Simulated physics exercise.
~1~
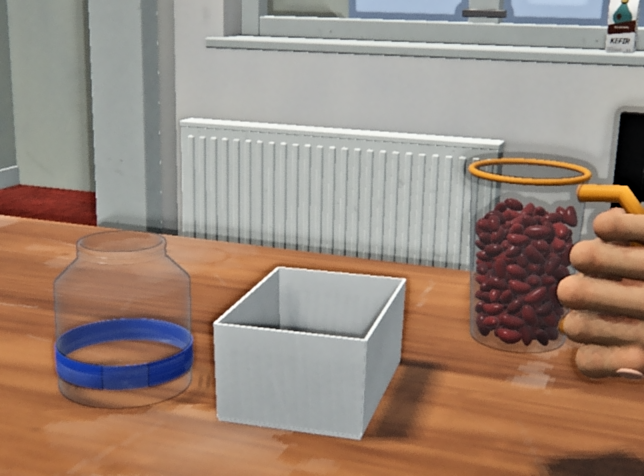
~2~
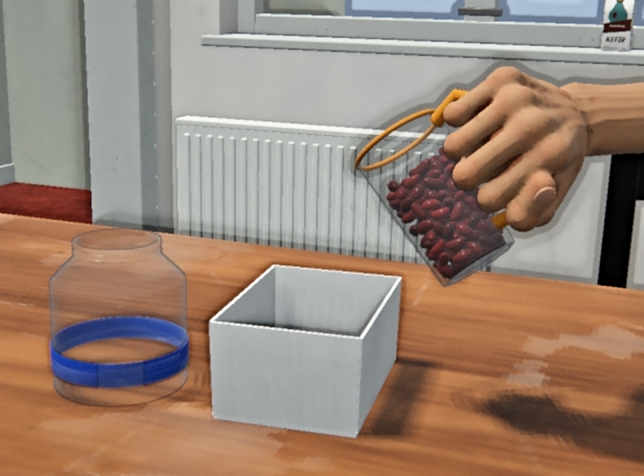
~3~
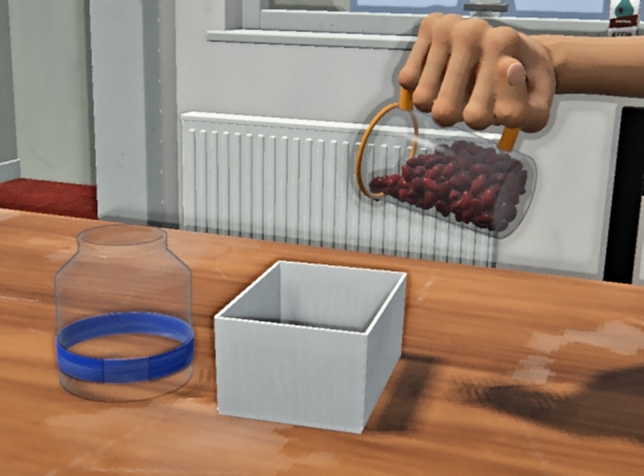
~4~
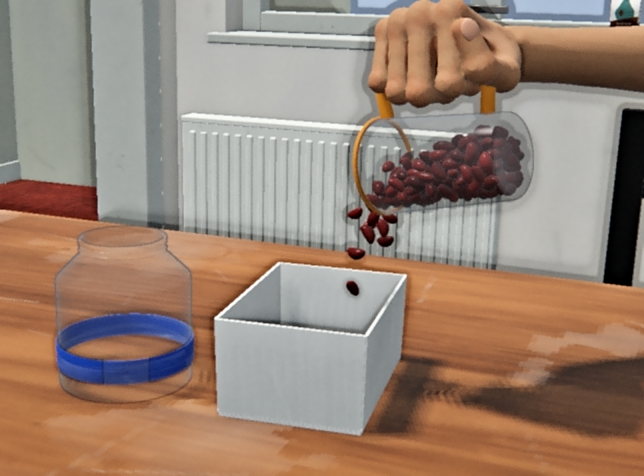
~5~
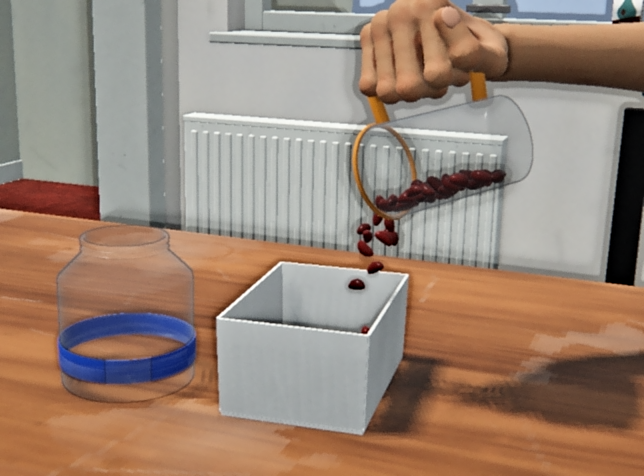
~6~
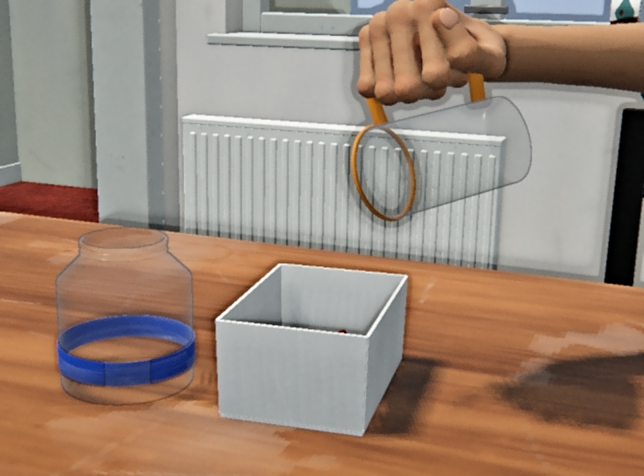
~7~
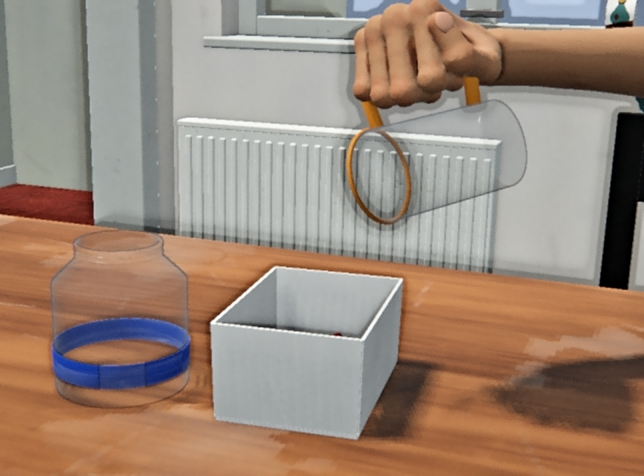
A clear cup with an orange rim and handle, full of dark red kidney beans, stands at the right of a wooden table, seen from slightly above in a room with a white radiator beneath a window. A white open tin sits in the middle, and a clear jar with a blue band stands at left. A hand lifts the cup up and leftward, tipping it onto its side. Beans begin dropping into the tin, and the stream continues as the cup tilts further. Finally the emptied cup hangs tilted in the hand, the beans all in the tin.
